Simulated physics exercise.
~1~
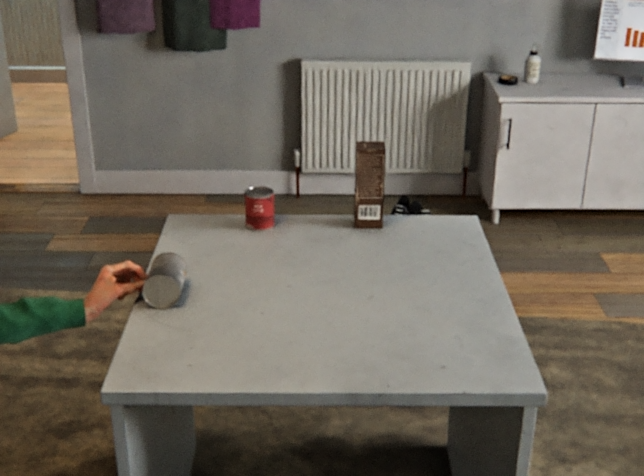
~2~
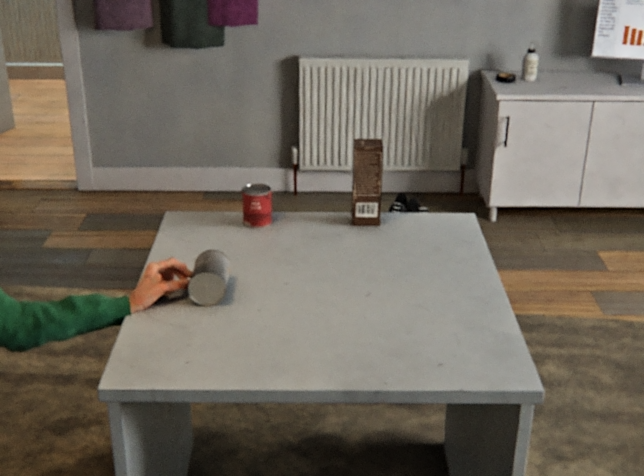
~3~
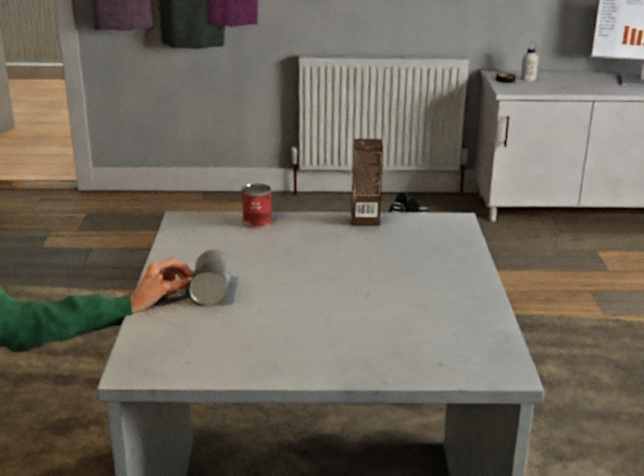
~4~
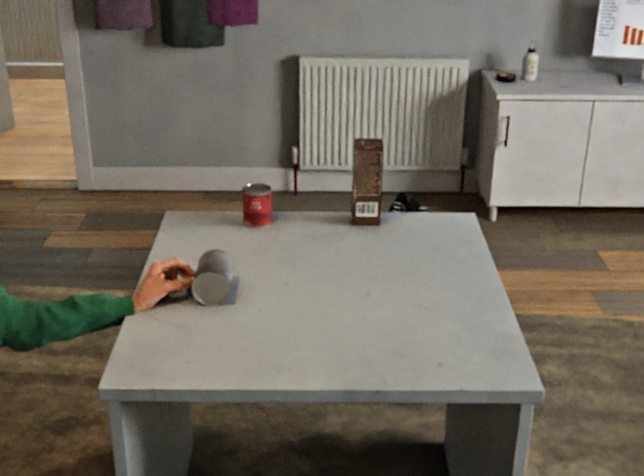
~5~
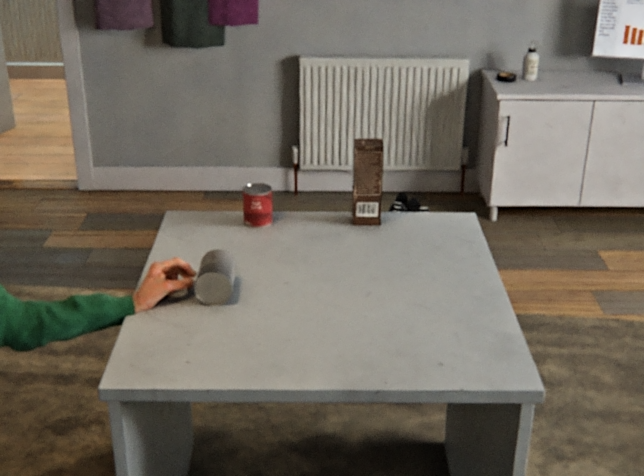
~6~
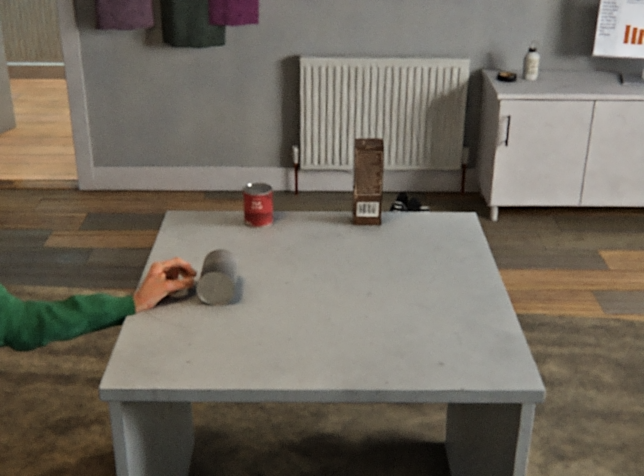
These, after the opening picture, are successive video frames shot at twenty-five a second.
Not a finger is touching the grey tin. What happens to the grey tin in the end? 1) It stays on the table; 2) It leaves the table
It stays on the table.
Then, 0.30 s later than the last frame, grey tin moved a little near (232, 277).
Then, 0.70 s later than the last frame, grey tin moved about its own width near (245, 277).
When it is over, moved from the start, grey tin. End places, in pixels of the last picture, grey tin near (252, 277).
